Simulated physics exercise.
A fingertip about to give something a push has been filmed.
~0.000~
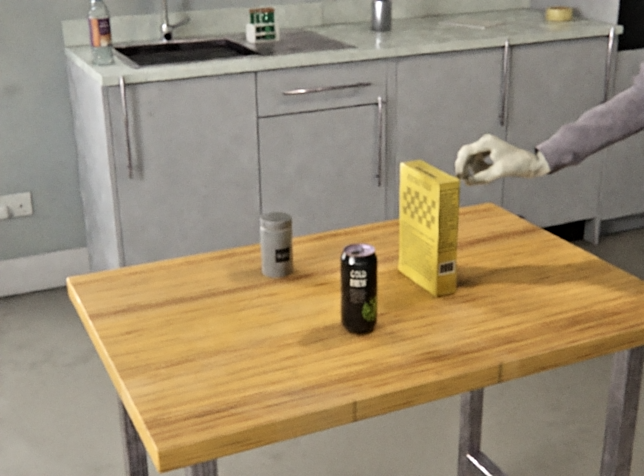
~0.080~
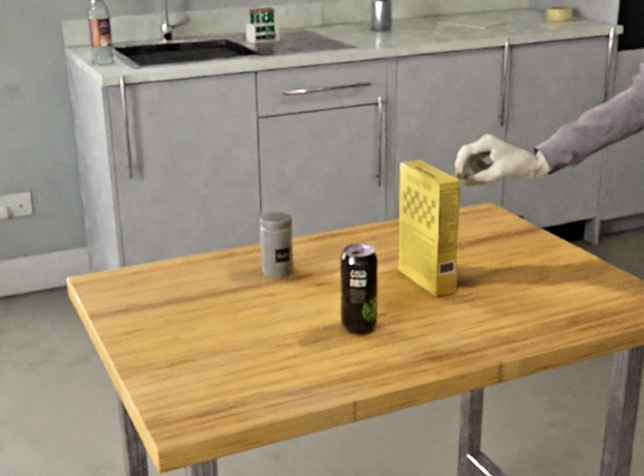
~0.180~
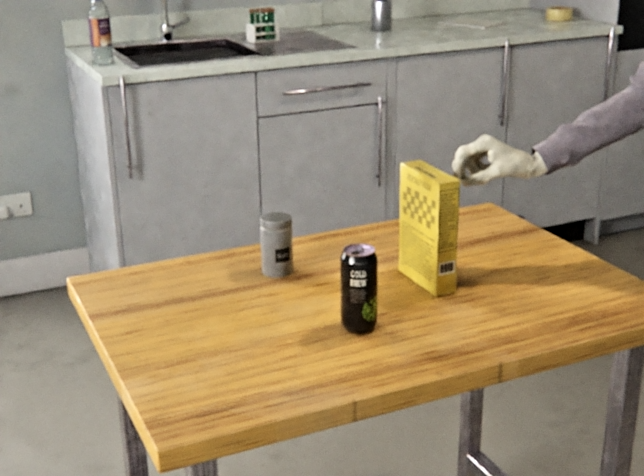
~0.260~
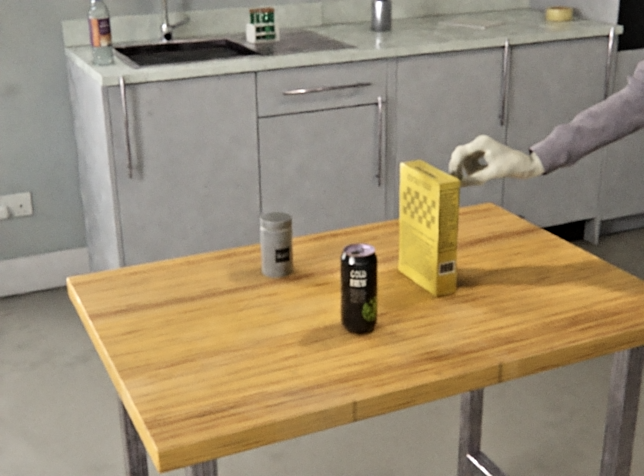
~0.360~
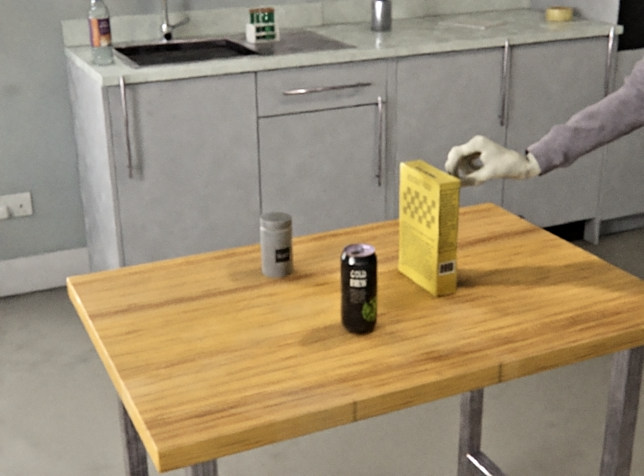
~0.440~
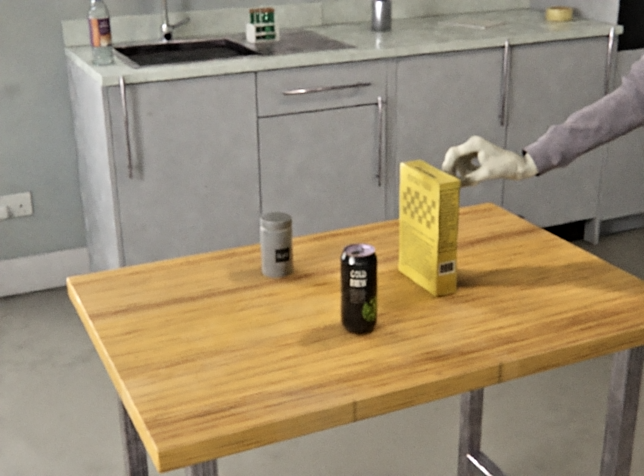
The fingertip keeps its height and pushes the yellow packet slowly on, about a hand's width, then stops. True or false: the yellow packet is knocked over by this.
True.
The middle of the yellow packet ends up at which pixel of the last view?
End position, last frame: About (357, 285).
After 1.34 s, yellow packet turned 19° from how it was put near (411, 230).
After 1.64 s, yellow packet on its side near (363, 285).
After 2.64 s, yellow packet on its side near (358, 285).
In the end (4.2 s), toppled on the table, yellow packet. At the end, from the last picture's camera, yellow packet near (358, 285).
